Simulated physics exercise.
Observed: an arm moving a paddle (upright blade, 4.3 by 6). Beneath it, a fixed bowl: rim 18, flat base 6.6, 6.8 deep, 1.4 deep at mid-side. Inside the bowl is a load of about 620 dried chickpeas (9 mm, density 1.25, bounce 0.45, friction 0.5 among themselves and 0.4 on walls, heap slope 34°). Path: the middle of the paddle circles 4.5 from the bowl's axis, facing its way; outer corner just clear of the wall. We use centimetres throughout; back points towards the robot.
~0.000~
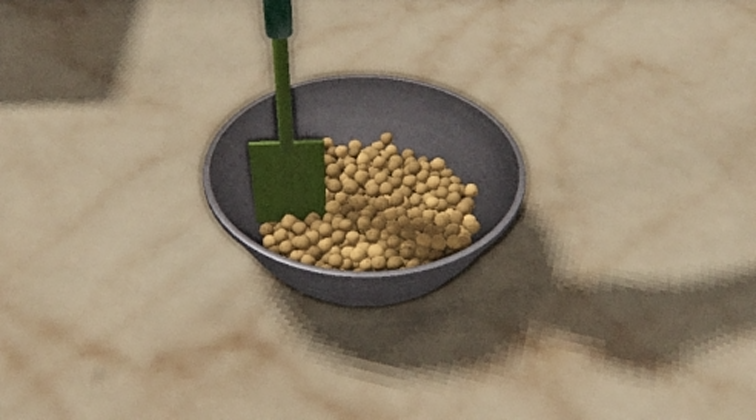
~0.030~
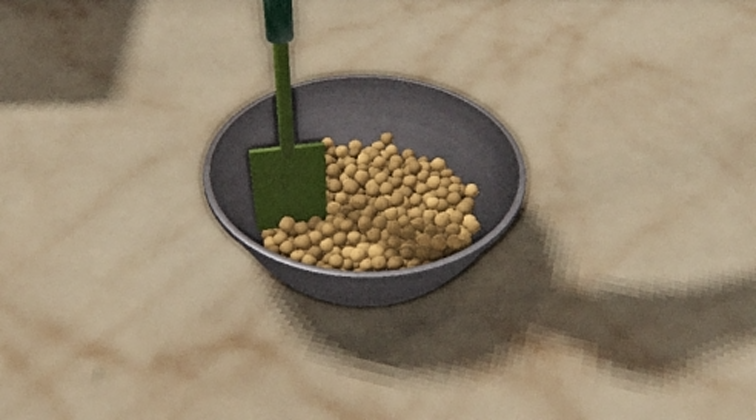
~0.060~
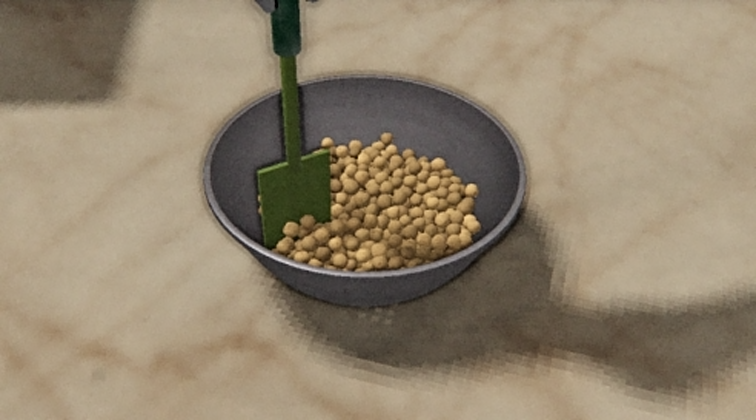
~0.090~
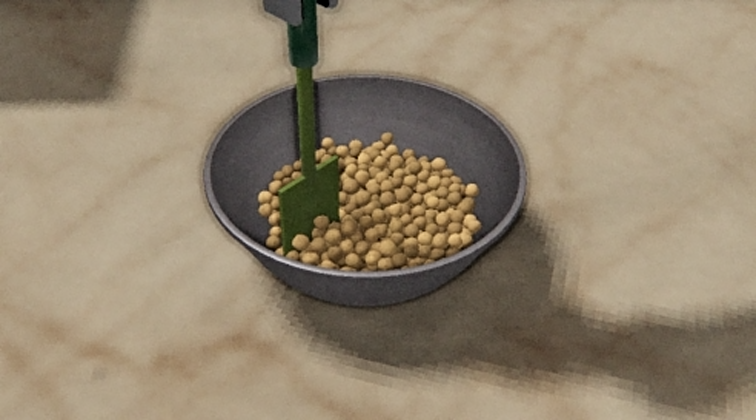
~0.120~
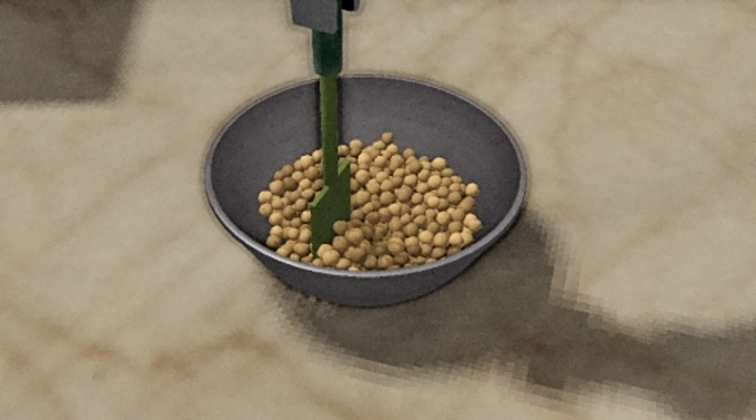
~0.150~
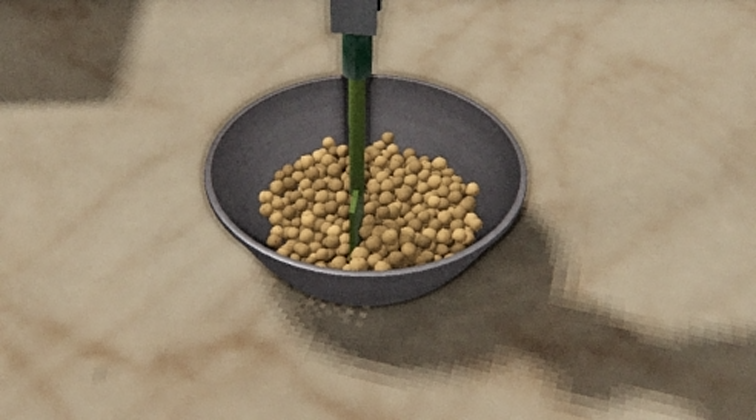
The clip shows a green paddle held by a mechanical arm in a dark bowl of chickpeas, sweeping from the left side towards the middle while turning until its blade is nearly edge-on, as the heap barely shifts.
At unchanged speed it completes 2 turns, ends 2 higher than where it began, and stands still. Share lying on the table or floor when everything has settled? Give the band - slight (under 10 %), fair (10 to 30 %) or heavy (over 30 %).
Band: Slight.
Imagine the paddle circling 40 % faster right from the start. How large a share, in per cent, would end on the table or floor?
That would be some 10 percent.
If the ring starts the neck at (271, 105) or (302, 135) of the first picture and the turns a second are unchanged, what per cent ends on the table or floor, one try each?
Close to 0 per cent for the first and close to 0 per cent for the second.
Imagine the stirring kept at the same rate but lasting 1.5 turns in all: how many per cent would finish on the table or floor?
Roughly 0 per cent would end up there.
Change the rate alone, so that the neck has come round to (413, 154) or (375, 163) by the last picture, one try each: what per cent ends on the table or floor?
Roughly 15 per cent on the first try and 5 per cent on the second.
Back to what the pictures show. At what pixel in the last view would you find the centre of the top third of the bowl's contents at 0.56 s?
Roughly pixel (294, 184).
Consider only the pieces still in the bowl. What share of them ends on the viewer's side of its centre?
Around 50 percent of it.
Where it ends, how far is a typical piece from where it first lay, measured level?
My guess is close to 1 centimetres.
After 0.56 s, 331° round, highest piece 8 above the table; 596 in the bowl, 14 on the table or floor, 5 in flight or on the tool.
After 0.97 s, 222° round, highest piece 7 above the table; 593 in the bowl, 22 on the table or floor.
After 1.38 s, 0° round, highest piece 5 above the table; 592 in the bowl, 23 on the table or floor.
After 2.08 s, 0° round, highest piece 5 above the table; 592 in the bowl, 23 on the table or floor.
In the end, 592 in the bowl, 23 on the table or floor. That is 4 % on the table or floor.
